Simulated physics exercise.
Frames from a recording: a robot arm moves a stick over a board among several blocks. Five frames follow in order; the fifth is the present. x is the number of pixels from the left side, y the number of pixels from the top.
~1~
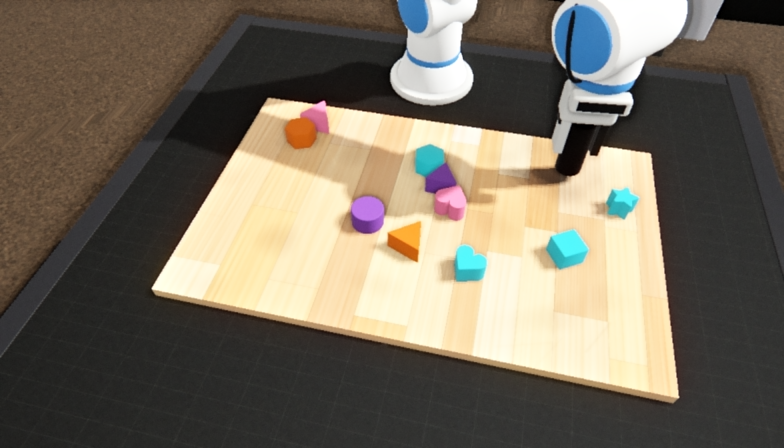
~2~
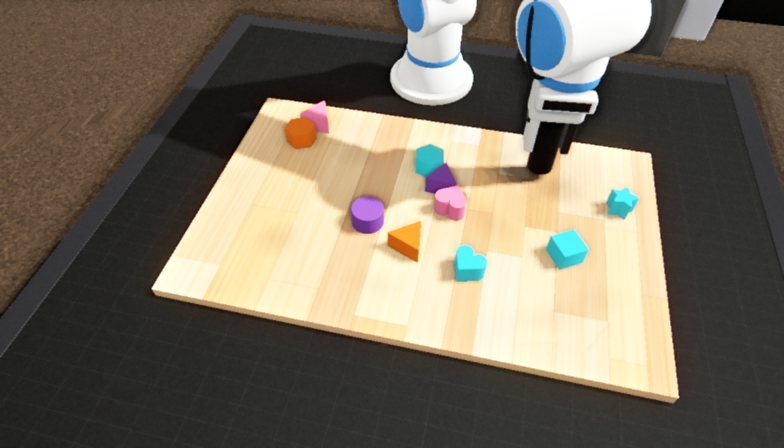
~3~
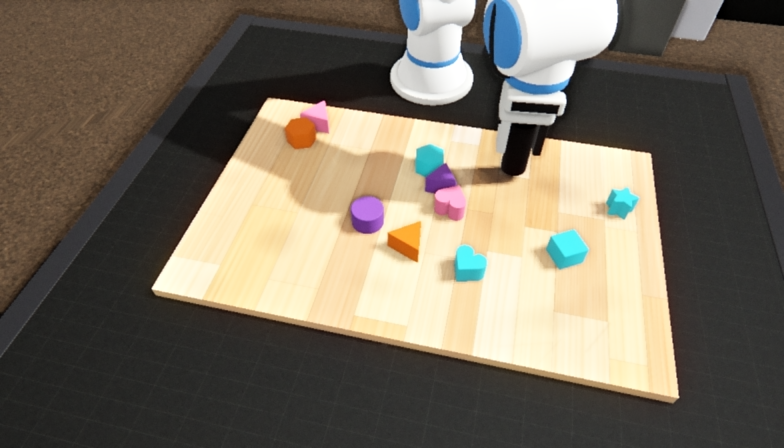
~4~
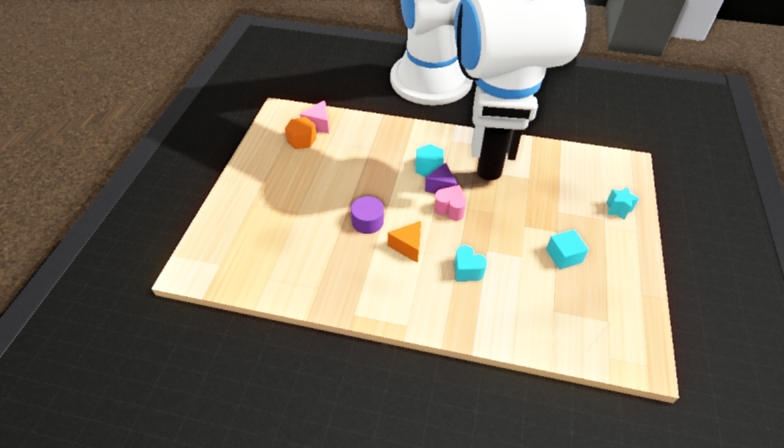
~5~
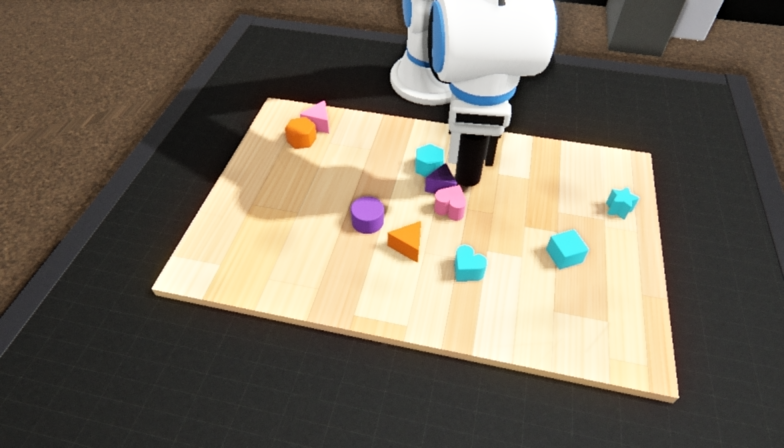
A robot arm moved its black stick steadily left across the wooden board, coming in close beside the purple triangle and pink heart-shaped block, while all the colourful blocks stayed where they were.
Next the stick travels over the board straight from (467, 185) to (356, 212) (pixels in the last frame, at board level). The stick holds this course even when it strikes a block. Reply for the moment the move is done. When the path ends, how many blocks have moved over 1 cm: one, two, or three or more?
That push would leave two blocks displaced by more than about 1 cm.
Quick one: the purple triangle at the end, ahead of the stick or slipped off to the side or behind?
In the end it is beside or behind the stick.
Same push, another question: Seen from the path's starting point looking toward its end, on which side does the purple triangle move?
Measured against the direction from start to end, the purple triangle shifts toward the right-hand side.
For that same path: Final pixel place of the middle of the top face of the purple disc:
The middle of its top is at (347, 221).
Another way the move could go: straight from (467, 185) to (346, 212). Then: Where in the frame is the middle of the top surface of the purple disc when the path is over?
In the picture, it is at (349, 221).
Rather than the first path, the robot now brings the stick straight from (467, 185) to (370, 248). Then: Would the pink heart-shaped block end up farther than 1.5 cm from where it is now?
Going by the path, yes.
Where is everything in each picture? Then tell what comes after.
Lower end of the stick at (568, 168), tops of blocks, purple disc at (367, 208), purple triangle at (443, 174), pink heart-shaped block at (452, 196), in the first frame.
Stick at (539, 166), blocks as before, in the second frame.
Stick at (513, 168), blocks as before, in the third frame.
Stick at (489, 172), blocks as before, in the fourth frame.
Stick at (468, 178), purple disc at (367, 208), purple triangle at (443, 174), pink heart-shaped block at (452, 196), in the fifth frame.
What follows on the original path. One third of the way, stick at (431, 187); purple triangle at (408, 178), turned 30° clockwise.
Two thirds of the way, stick at (394, 196); purple triangle at (377, 178), turned 65° clockwise.
At the end, stick at (356, 205); purple disc at (347, 221); purple triangle at (370, 177), turned 85° clockwise; pink heart-shaped block not moved.
